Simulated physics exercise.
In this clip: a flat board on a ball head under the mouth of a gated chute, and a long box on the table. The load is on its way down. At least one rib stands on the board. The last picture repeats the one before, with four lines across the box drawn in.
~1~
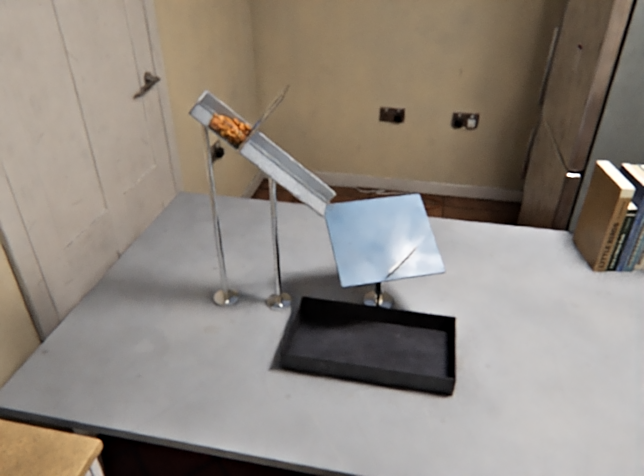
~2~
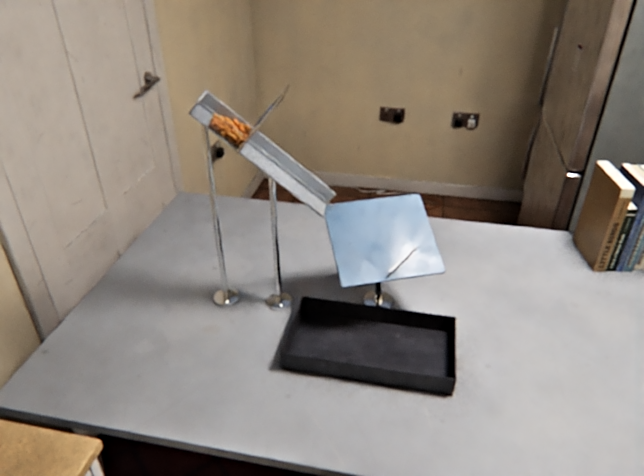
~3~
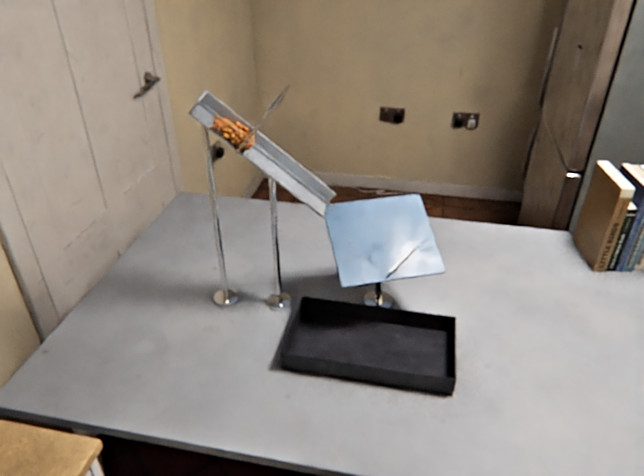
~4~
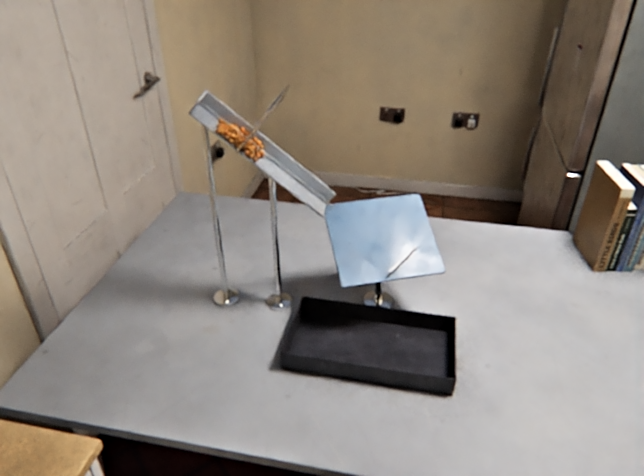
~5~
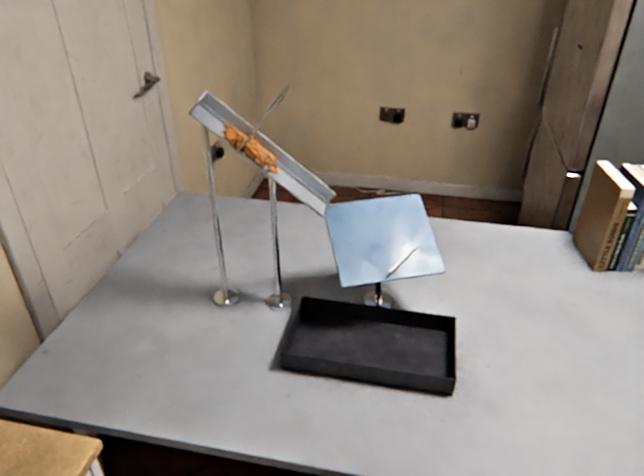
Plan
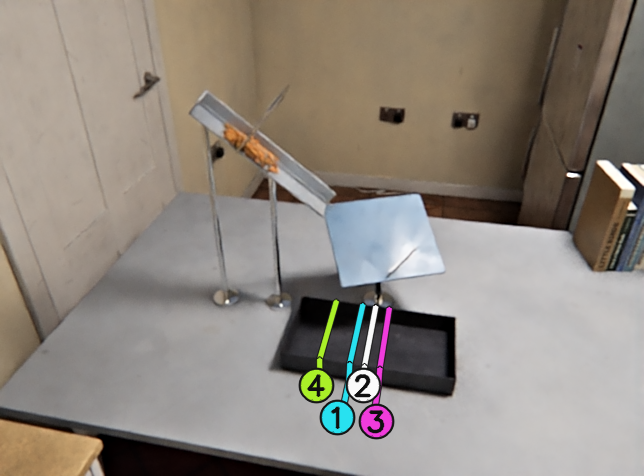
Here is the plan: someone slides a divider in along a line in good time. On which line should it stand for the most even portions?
It is 3.
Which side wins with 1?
More lands on the right.
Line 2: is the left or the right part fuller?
Right.
On the marked copy, line 1 crosses the front rim at (349, 363); line 2 crosses the front rim at (364, 365); line 3 crosses the front rim at (380, 368); line 4 crosses the front rim at (319, 358).
With 1, of what is caught, a stray few on the left of the divider, nearly all on the right.
With 2, of what is caught, a small part on the left of the divider, nearly all on the right.
With 3, of what is caught, about two thirds on the left of the divider, about a third on the right.
With 4, of what is caught, none on the left of the divider, all on the right.
